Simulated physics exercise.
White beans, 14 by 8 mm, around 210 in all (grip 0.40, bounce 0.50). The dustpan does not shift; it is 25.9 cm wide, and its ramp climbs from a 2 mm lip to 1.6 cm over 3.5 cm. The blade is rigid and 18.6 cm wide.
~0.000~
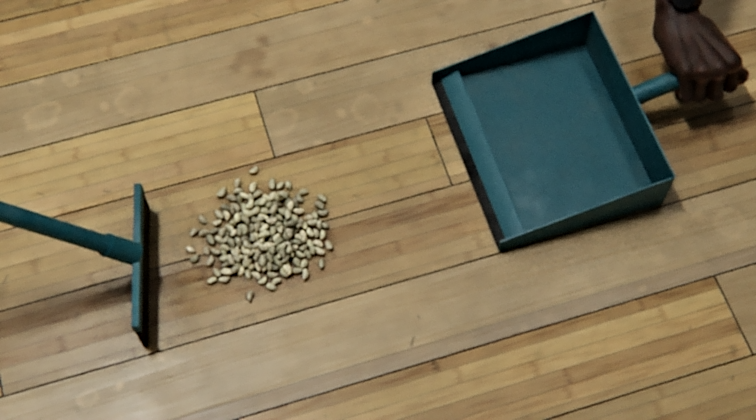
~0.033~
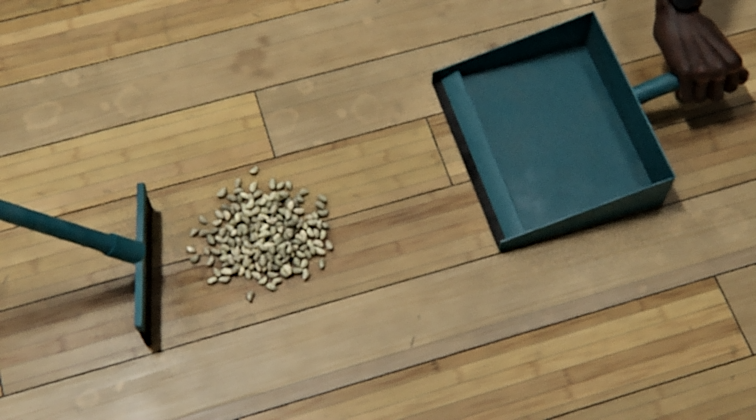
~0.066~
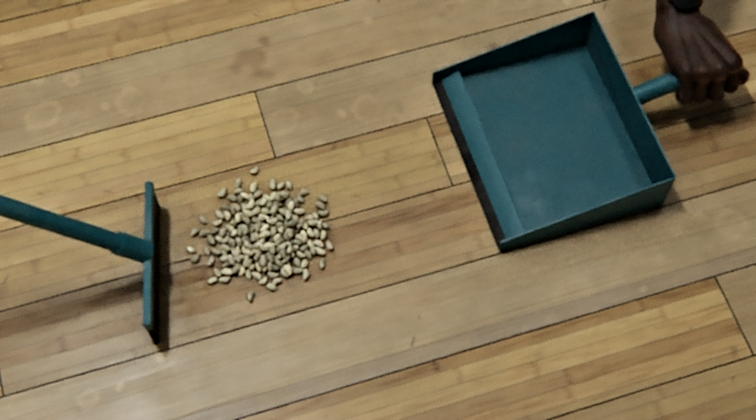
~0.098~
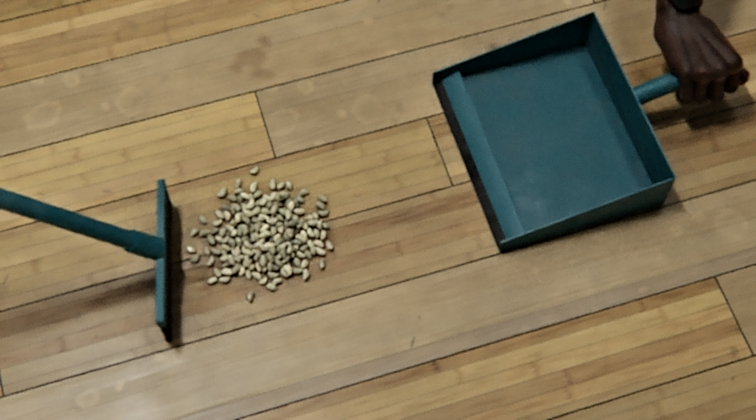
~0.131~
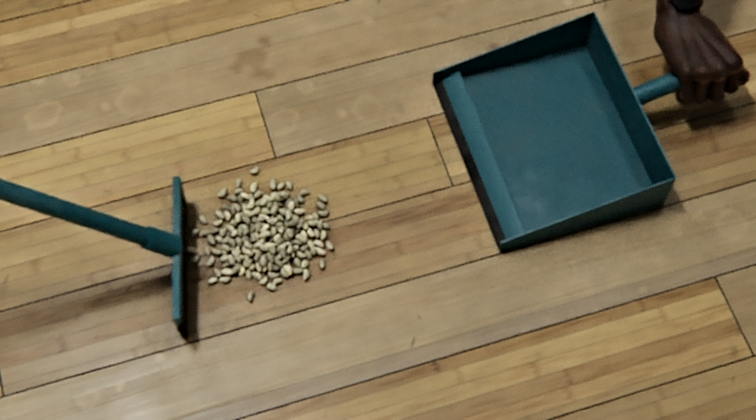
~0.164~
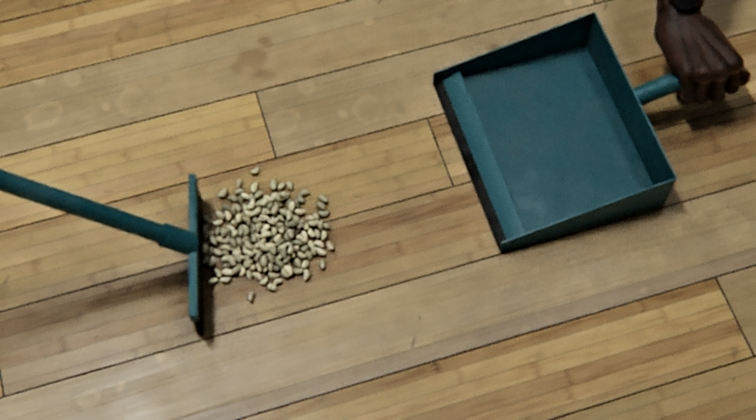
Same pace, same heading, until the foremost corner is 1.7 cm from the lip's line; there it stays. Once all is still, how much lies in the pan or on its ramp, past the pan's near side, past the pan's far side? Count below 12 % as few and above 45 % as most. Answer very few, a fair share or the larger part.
Pan: A fair share, near side: A fair share, far side: Very few.
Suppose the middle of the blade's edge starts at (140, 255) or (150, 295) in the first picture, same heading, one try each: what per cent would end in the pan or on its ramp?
Some 20 and 20 per cent.
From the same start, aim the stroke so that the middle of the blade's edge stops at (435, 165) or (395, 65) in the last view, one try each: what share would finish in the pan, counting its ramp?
Some 15 and 0 per cent.
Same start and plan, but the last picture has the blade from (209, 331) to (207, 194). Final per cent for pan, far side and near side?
Pan 10, far 0, near 40.
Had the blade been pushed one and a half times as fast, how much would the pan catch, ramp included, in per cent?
Then about 30 per cent.
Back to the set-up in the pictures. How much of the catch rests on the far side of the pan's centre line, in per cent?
About 10 per cent.
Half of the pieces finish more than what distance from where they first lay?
Roughly 26 cm.
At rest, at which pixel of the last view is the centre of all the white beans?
At about (472, 202).
After 0.44 s, middle of the blade 20 cm from the lip; 0 % over the lip, far side 0 %, near side 5 %.
After 0.63 s, middle of the blade 10 cm from the lip; 0 % over the lip, far side 0 %, near side 10 %.
After 0.93 s, middle of the blade 4 cm from the lip; 20 % over the lip, far side 0 %, near side 15 %.
At rest (2.2 s), pan 20 %, near side 15 %, far side 0 %, in front of the lip or behind the blade 60 %.
